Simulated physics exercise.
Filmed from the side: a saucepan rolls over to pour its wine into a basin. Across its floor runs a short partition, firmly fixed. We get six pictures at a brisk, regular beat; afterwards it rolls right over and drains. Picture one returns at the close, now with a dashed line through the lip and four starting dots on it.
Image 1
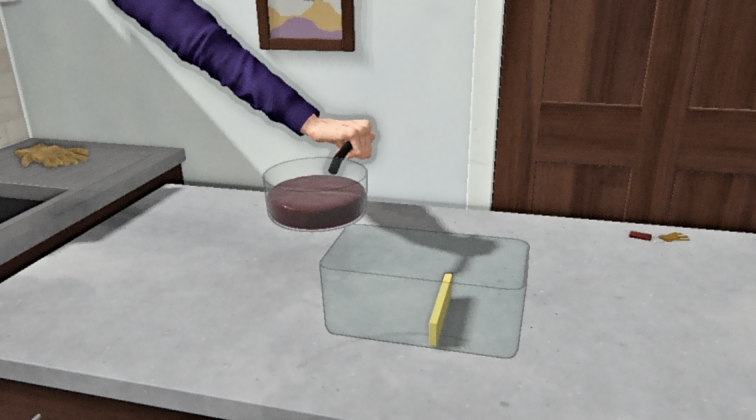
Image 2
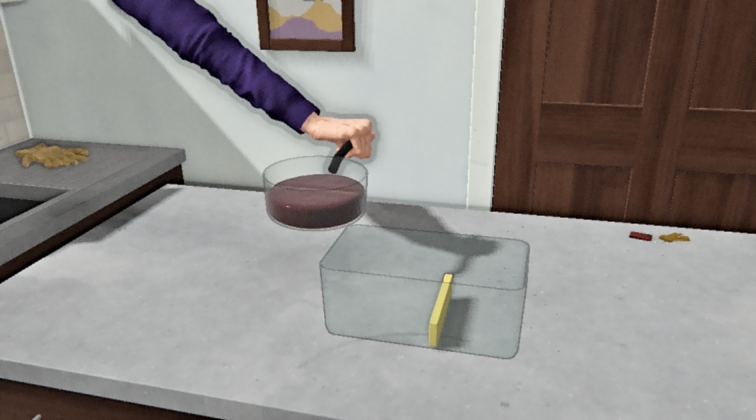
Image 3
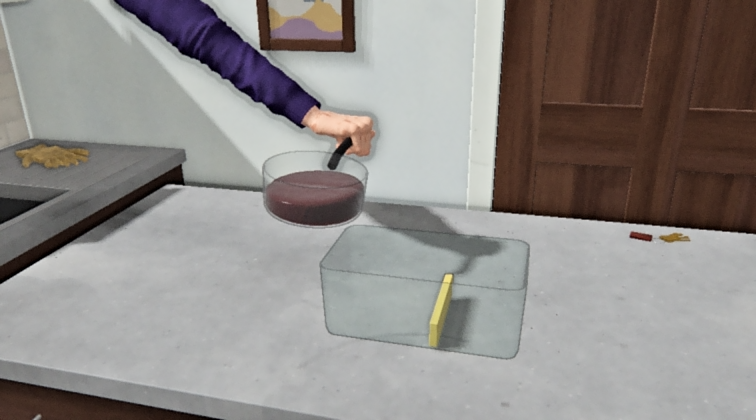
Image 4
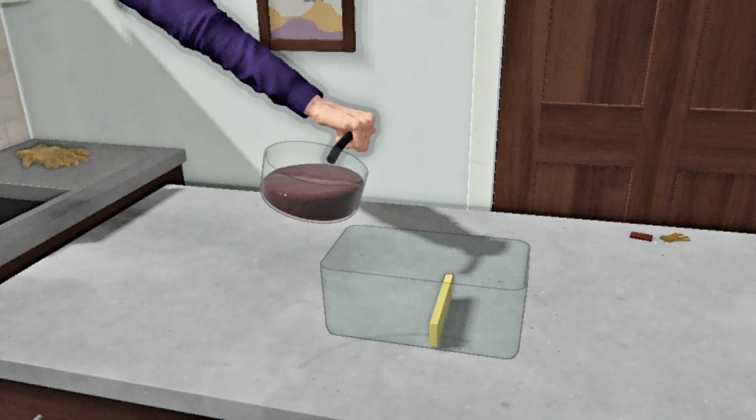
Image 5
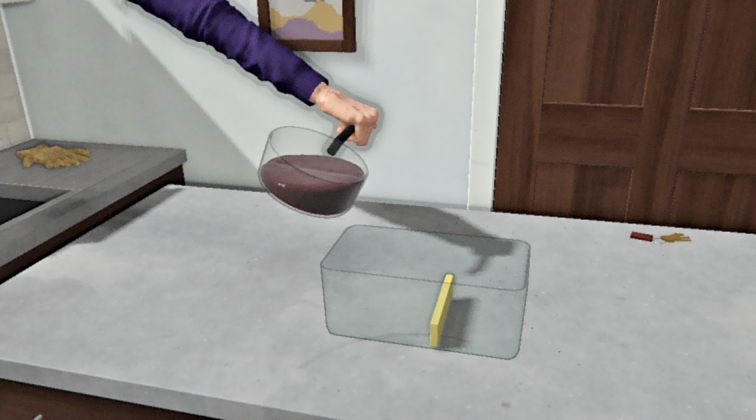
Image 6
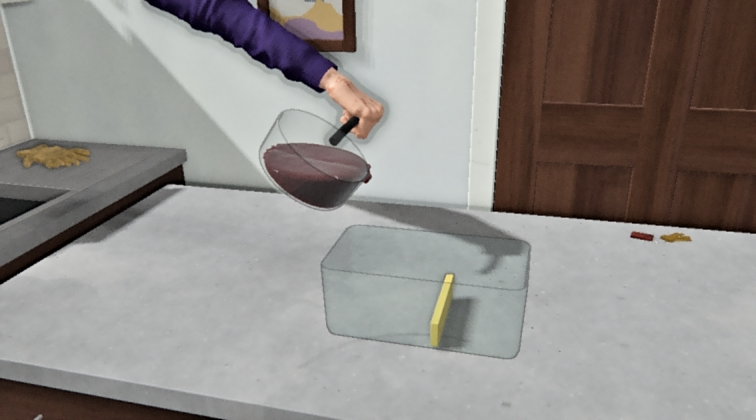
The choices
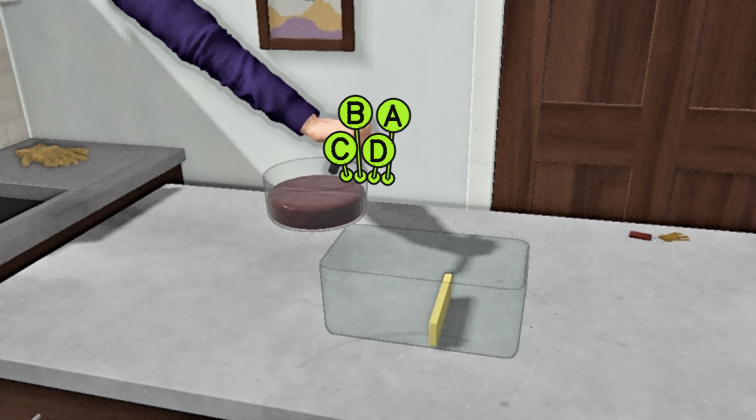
An arm in a purple sleeve reaches in from the upper left over a pale grey kitchen counter, seen from the side and slightly above, holding a clear saucepan of dark wine by its black handle. Below and to the right sits a clear rectangular basin with a short yellow partition inside. The saucepan starts upright, then tilts steadily rightward until wine just crosses its lip, the camera still.
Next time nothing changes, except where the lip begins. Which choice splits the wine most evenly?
I would pick spot D.
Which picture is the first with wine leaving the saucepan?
Picture 6.
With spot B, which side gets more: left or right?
The left side.
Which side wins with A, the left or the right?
The right one.
On the marked copy, A at (387, 178); B at (360, 176); C at (346, 175); D at (373, 177).
With A, about 20 % ends left of the wall and 78 % right of it.
With B, about 79 % ends left of the wall and 19 % right of it.
With C, about 94 % ends left of the wall and 3 % right of it.
With D, about 48 % ends left of the wall and 50 % right of it.
